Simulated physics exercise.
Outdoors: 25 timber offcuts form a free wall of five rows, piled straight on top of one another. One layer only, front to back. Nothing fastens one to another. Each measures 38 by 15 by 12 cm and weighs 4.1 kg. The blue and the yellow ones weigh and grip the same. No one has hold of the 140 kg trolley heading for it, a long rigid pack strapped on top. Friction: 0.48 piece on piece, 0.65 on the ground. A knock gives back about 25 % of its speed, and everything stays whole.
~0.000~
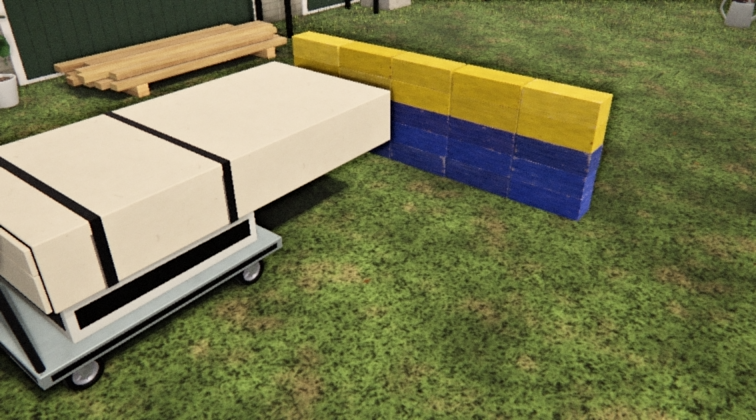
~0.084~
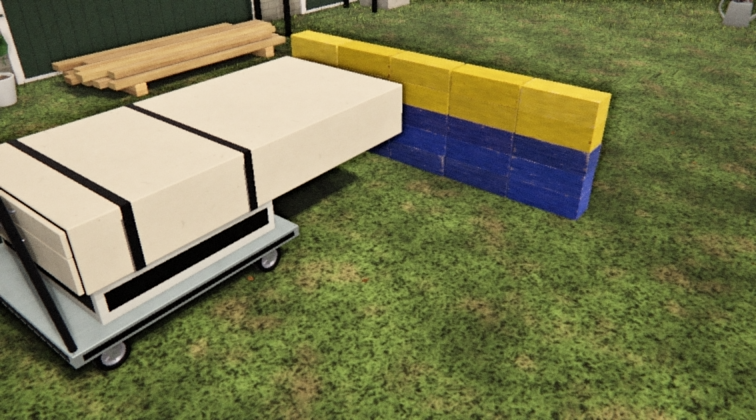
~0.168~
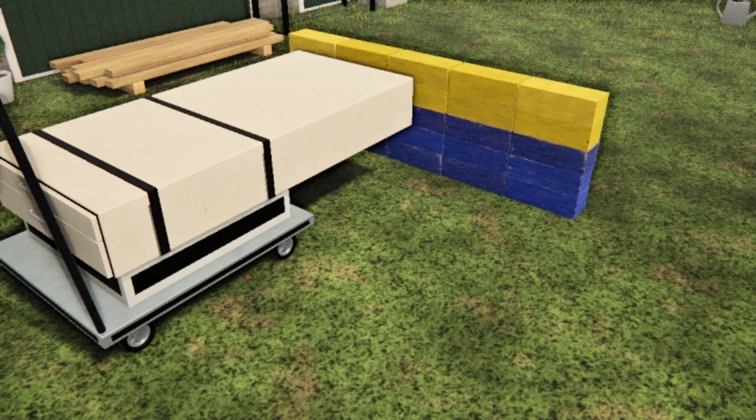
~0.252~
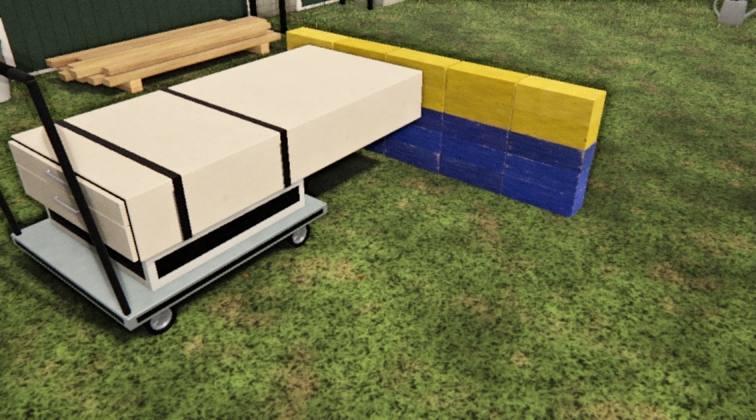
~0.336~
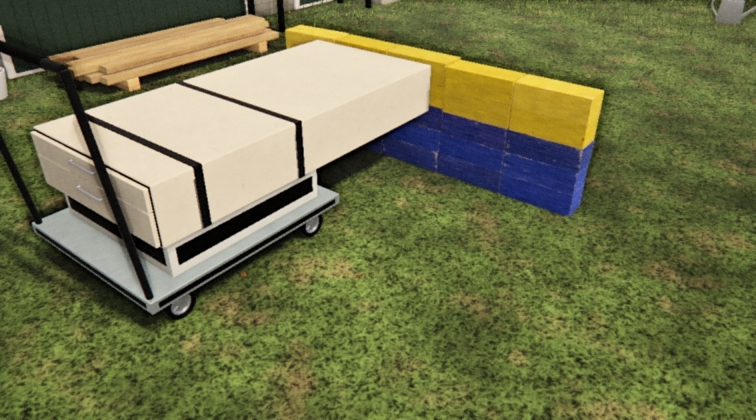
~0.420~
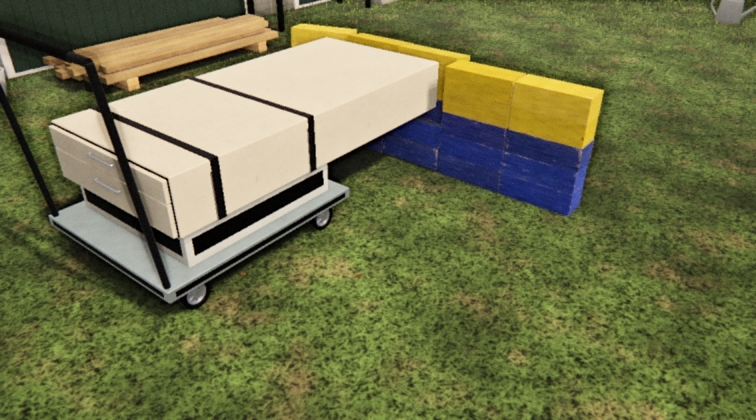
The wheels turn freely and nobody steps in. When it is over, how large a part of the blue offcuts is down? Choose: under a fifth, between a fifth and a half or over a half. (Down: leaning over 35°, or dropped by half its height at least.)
From a fifth to a half of them.
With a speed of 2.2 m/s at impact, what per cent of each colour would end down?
Then blue 30, yellow 60 per cent.
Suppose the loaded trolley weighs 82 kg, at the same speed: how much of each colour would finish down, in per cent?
Then blue 50, yellow 60 per cent.
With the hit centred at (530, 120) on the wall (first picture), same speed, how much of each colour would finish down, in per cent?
In that case blue 30, yellow 40 per cent.
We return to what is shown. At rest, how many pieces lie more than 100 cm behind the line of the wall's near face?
About 0.
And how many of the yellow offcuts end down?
Ending so: Yellow 6.
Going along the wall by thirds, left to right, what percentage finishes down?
Left 70, middle 80, right 0 per cent.
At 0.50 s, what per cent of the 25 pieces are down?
By then 0 per cent.
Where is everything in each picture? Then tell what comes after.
In the first frame (each place is the centre of the face we see best; the camera pans a little), load (383, 110) 39 cm short of the wall; top yellow offcut (485, 90); all as stacked.
The second frame shows load (395, 103) 28 cm short of the wall.
The third frame shows load (406, 95) 18 cm short of the wall.
The fourth frame shows load (416, 88) 7 cm short of the wall.
The fifth frame shows load (424, 82) 23 mm into the wall's line; 9 have shifted.
The sixth frame shows load (432, 79) 10 cm into the wall's line; top yellow offcut (477, 85); steepest lean 9°, the offcut at (434, 51); 12 have shifted.
By 0.50 s, load 16 cm past the wall's line, still rolling; none of the 15 blue offcuts down (0 of 25 in all colours); top blue offcut tilted 25°.
By 0.62 s, load 26 cm past the wall's line, still rolling; 5 of the 15 blue offcuts down (11 of 25 in all colours); top blue offcut tilted 60°, 9 cm lower.
By 0.82 s, load 42 cm past the wall's line, still rolling; 5 of the 15 blue offcuts down (11 of 25 in all colours); top blue offcut on its side.
By 1.54 s, load 92 cm past the wall's line, still rolling; 5 of the 15 blue offcuts down (11 of 25 in all colours); top blue offcut on its side.
When it is over (2.2 s), load 1.03 m past the wall's line, stopped; 5 of the 15 blue offcuts down (11 of 25 in all colours); top blue offcut on its side; top yellow offcut unmoved. That is 33 per cent. In pixels of the last frame, middles, top blue offcut near (399, 114), top yellow offcut near (484, 82).
